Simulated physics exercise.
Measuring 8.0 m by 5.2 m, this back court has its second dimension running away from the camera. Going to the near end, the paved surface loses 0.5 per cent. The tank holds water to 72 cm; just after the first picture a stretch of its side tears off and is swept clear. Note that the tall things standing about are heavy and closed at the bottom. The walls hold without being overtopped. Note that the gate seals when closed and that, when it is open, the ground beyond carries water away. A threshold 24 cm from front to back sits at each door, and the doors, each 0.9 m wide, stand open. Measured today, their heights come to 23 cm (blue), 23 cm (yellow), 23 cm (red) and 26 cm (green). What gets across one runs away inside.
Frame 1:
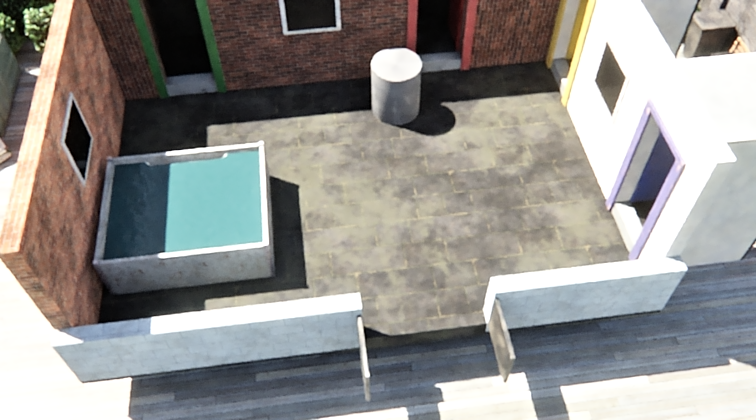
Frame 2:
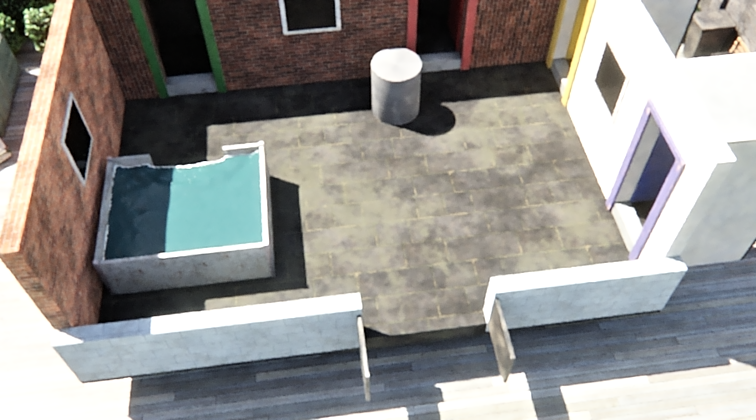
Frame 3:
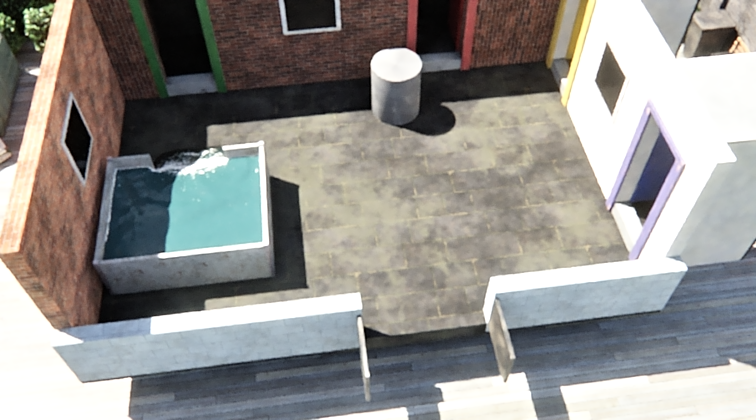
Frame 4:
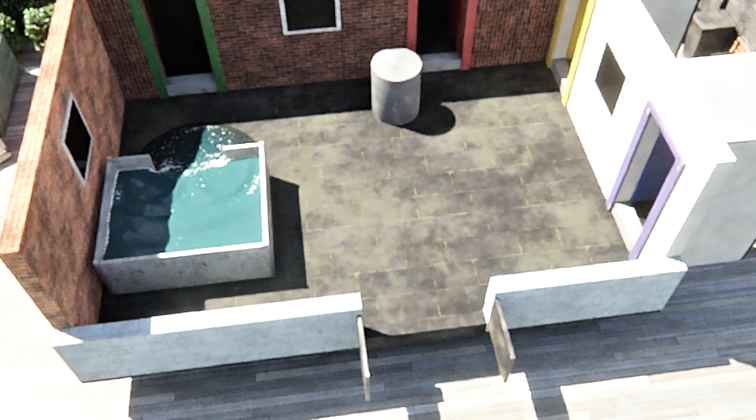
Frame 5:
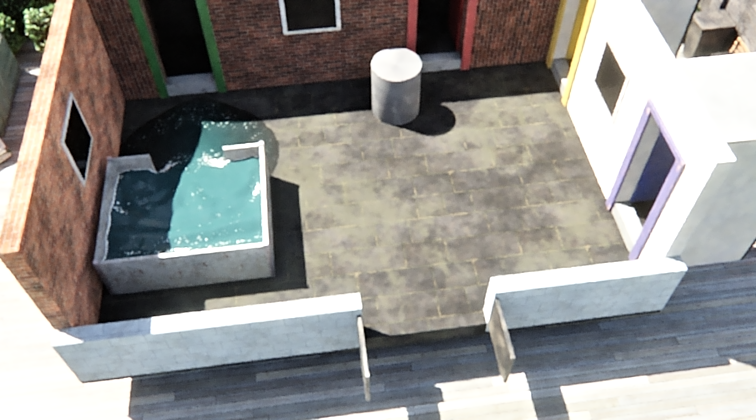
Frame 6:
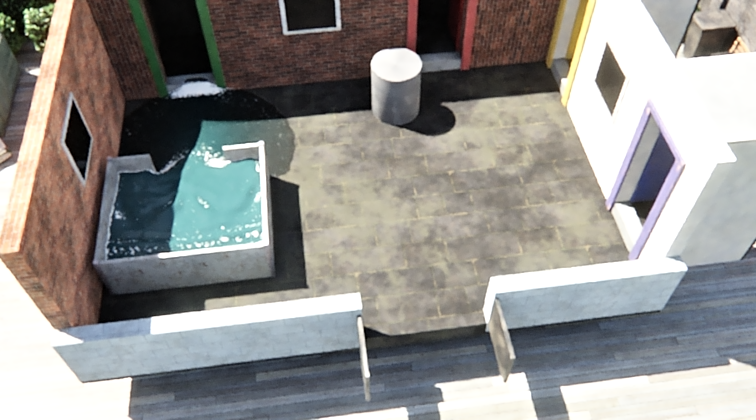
A paved back court with brick and white walls is seen from high above its near side by a still camera. A pale tank of teal water stands at left, a grey cylinder near the back wall, with green, red, yellow and bluish-purple-edged doorways around and an open gate in front. The tank's far side breaks open, and water pours through, spreading backward in a dark, rounded sheet and foaming at the green doorway's foot.
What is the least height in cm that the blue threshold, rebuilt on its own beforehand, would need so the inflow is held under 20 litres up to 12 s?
Around 8.5 cm would be enough.
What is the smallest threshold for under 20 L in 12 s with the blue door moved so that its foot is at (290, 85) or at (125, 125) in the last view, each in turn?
14.5 and 29 cm.
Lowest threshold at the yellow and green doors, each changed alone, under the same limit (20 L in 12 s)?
Some 11.0 cm for yellow, some 36 cm for green.
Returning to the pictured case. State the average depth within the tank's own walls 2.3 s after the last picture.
Close to 32 cm deep on average.
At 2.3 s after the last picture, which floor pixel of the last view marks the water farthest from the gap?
In the last picture, around (537, 67).
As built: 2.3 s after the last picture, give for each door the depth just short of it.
Depths in cm - blue: 0, yellow: 0, red: 9, green: 28.
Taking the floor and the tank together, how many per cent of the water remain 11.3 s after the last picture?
Close to 86 per cent is still present.
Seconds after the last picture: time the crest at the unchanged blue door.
It peaks at about 8.0 s.
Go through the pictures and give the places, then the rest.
The first frame shows still water, 72 cm deep, in the tank at (185, 203); the blue door at (639, 193) is dry.
In the second frame, the front is at a hidden place, 0.3 m from the gap on the far side; 0.2 m2 of floor is wet, 72 cm left at the back.
In the third frame, water pours out on the far side and has run 0.8 m, to (179, 153); about 11 cm deep outside, 72 cm at the back.
In the fourth frame, the gap is on the far side, the front 1.4 m out at (191, 127); the back of the tank holds 71 cm.
In the fifth frame, water pours out on the far side and has run 2.0 m, to (195, 101); about 6 cm deep outside, 64 cm at the back.
In the sixth frame, the gap is on the far side, the front 2.3 m out at (189, 82); the back of the tank holds 61 cm; the blue door at (639, 193), 6.9 m from the gap, is still 5.7 m from the nearest water.
Then, 0.7 s after the last picture water covers 20 % of the floor, deepest (50 cm) near (126, 106); it has not reached the blue door.
Then, 2.3 s after the last picture water covers 30 % of the floor, deepest (28 cm) near (195, 99); it has not reached the blue door.
Then, 11.3 s after the last picture water covers 95 % of the floor, deepest (10 cm) near (617, 292); 9 cm at the blue door, 0 litres in over its 23 cm threshold.
At the blue door as built, the water peaked near 13 cm, 8.1 s after the last picture.
Run again over the same 12 s with other heights there, 38 litres in over 7 cm, 8 litres over 10.5 cm. The limit of 20 litres is kept from about 8.5 cm up.
